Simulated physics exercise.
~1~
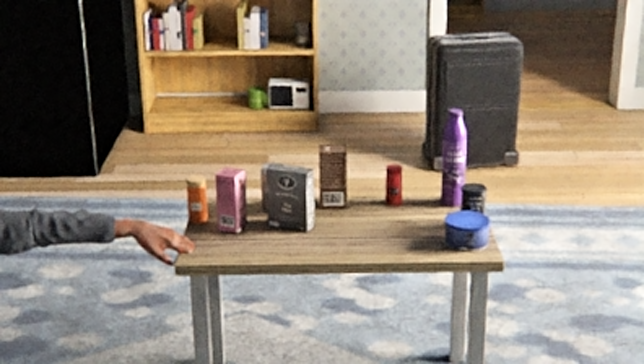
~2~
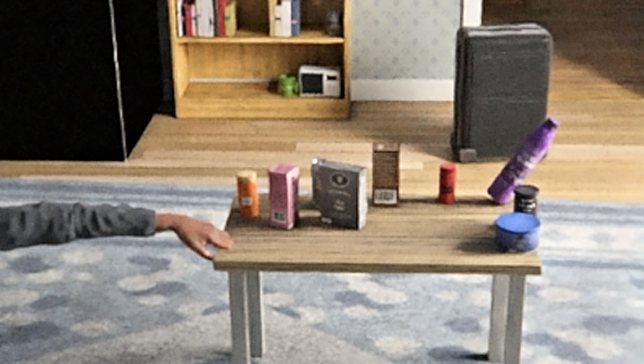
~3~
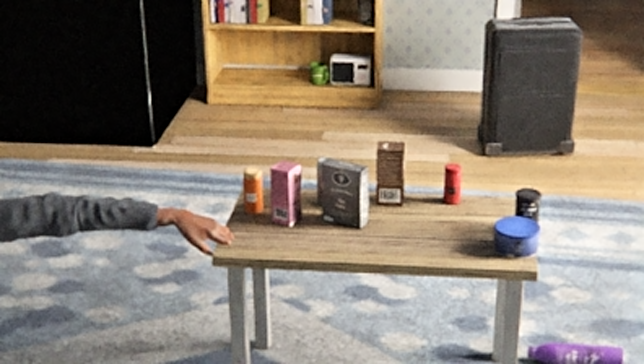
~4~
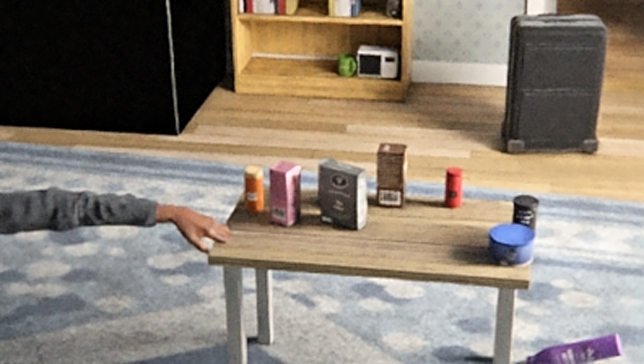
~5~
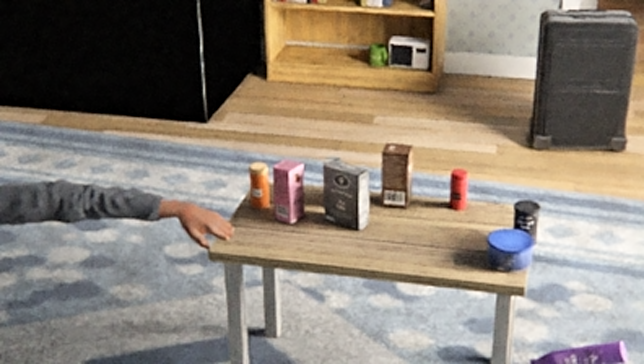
A hand shoves the table right, and the purple bottle topples off onto the floor.
